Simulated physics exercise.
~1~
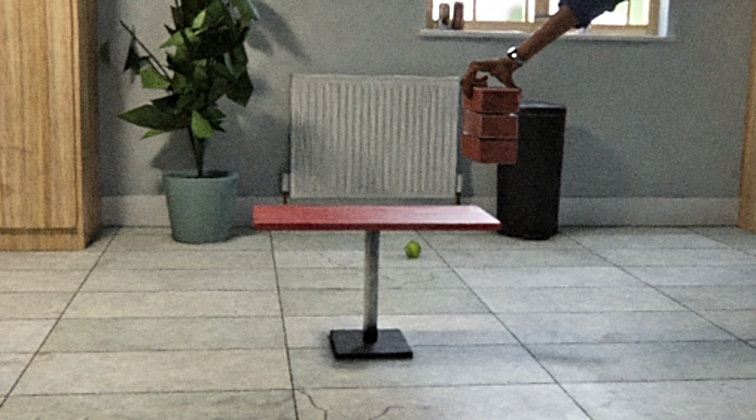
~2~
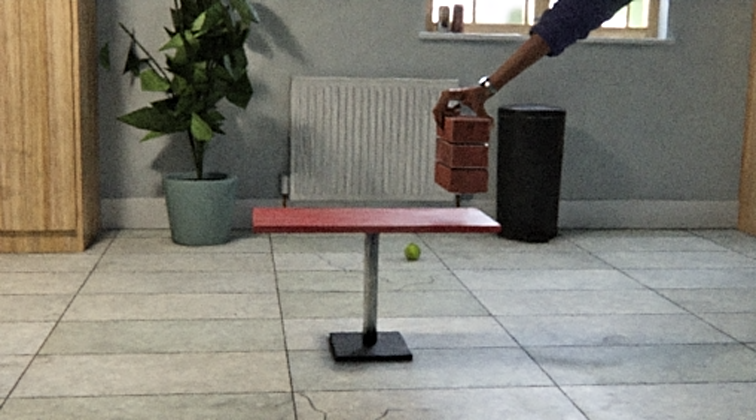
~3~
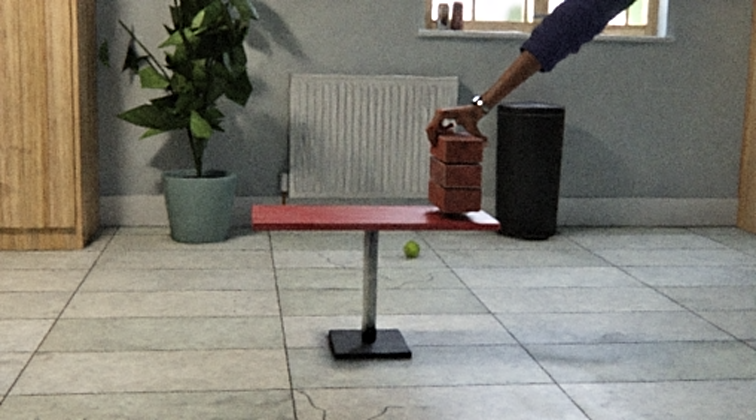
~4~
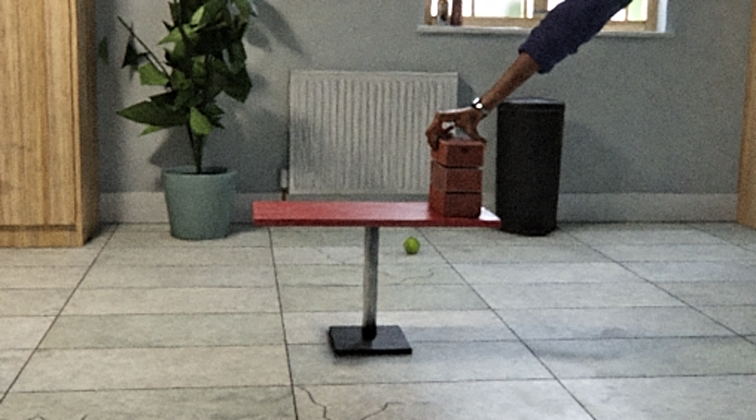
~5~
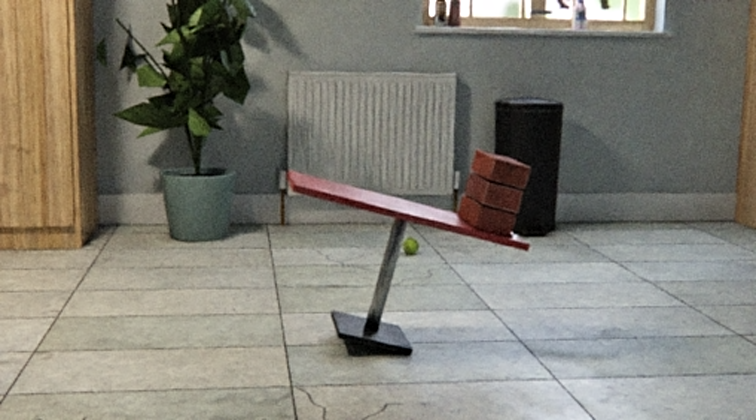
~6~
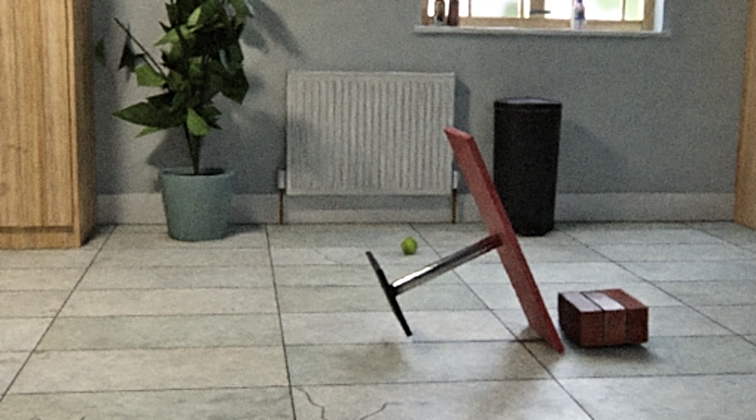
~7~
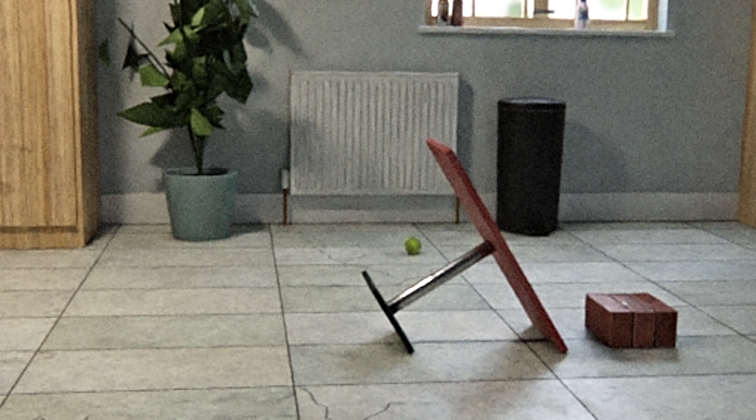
A hand sets stacked bricks on a red stand's right end, and both topple rightward.
